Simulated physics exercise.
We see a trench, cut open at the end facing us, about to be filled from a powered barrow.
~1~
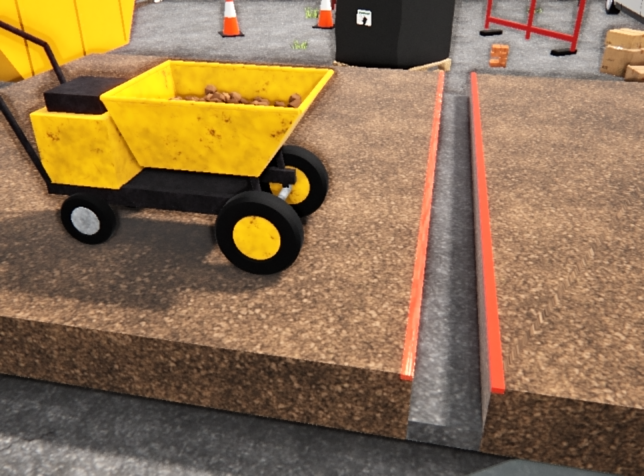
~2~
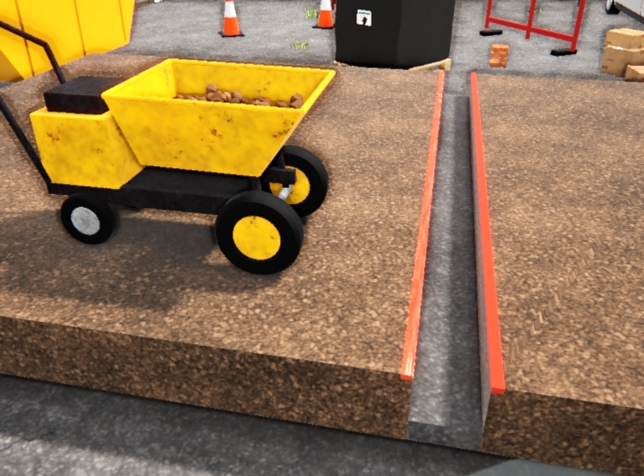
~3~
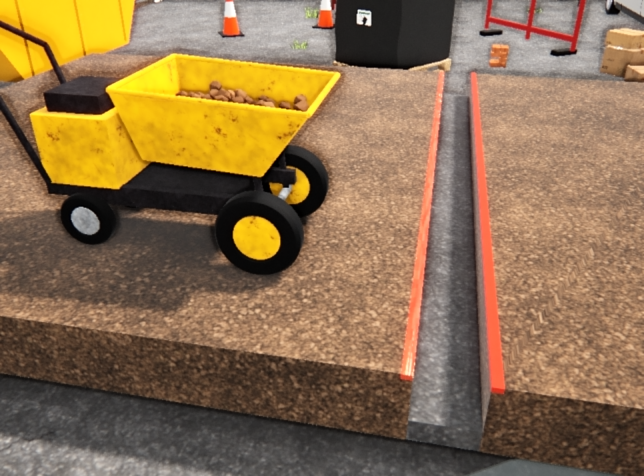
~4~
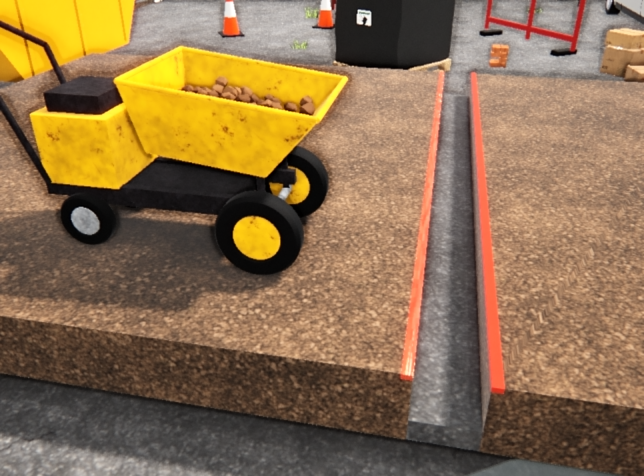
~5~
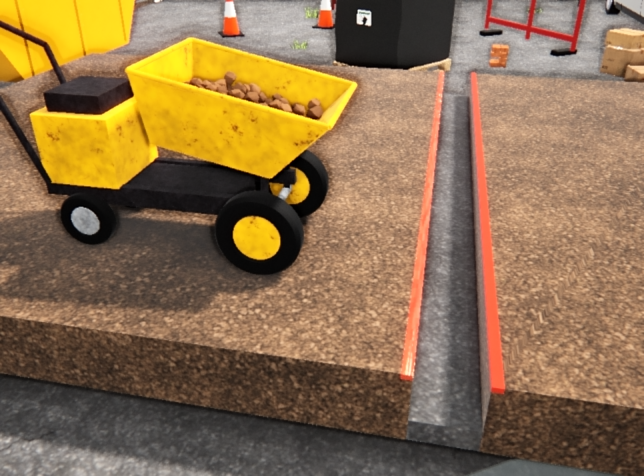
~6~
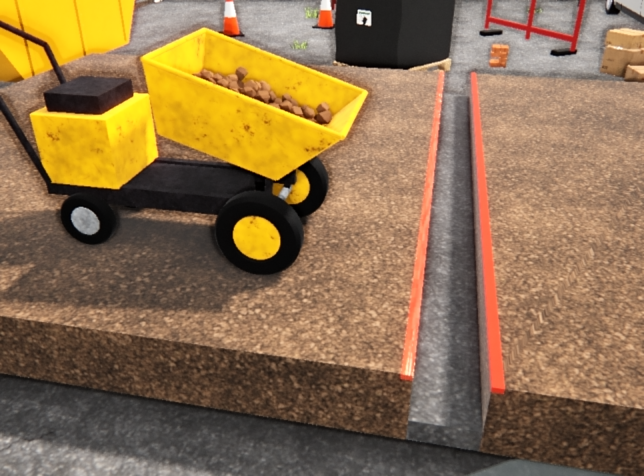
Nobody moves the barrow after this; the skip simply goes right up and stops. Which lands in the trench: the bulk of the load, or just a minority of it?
The trench will most likely get the bulk of it.
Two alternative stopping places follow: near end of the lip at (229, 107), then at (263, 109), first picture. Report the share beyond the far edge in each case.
Try 1: 0 %. Try 2: 0 %.
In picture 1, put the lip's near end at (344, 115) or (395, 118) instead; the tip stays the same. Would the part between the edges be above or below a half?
In turn: Over half; under half.
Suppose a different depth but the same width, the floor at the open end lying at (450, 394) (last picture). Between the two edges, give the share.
About 50 per cent.
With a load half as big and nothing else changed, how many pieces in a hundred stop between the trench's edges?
My guess is some 60 in a hundred.
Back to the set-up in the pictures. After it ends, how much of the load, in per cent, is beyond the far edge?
My estimate is close to 0 in a hundred.
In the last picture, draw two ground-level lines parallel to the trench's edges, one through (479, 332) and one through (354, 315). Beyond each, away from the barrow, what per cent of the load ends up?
Result, first then second: 10 %, 80 %.
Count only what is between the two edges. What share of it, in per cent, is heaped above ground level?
Roughly 0 percent.
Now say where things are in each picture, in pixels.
In the first frame, lip of the skip (299, 112), level; top of the load (213, 120), clay clods; first edge of the trench (413, 322); far edge (494, 333), the trench under half as wide as the skip, and about as deep as wide.
In the second frame, lip of the skip (302, 113), level; top of the load (202, 113).
In the third frame, lip of the skip (308, 115), tipped barely; top of the load (206, 111).
In the fourth frame, lip of the skip (317, 120), tipped a little; top of the load (212, 107).
In the fifth frame, lip of the skip (329, 127), tipped a little; top of the load (204, 99).
In the sixth frame, lip of the skip (342, 137), tipped clearly; top of the load (216, 97); first edge of the trench (413, 322); far edge (494, 333).
Just after the last frame, skip tipped steeply; every one in the skip.
A moment on, skip tipped right over; the larger part in the skip; about a tenth short of the trench; about a tenth in or heaped over the trench; just a few falling.
Further on, skip tipped right over; roughly a third in the skip; about a tenth short of the trench; roughly half in or heaped over the trench; just a few beyond it.
When it is over, skip tipped right over; roughly a quarter in the skip; about a tenth short of the trench; roughly two thirds in or heaped over the trench; just a few beyond it.
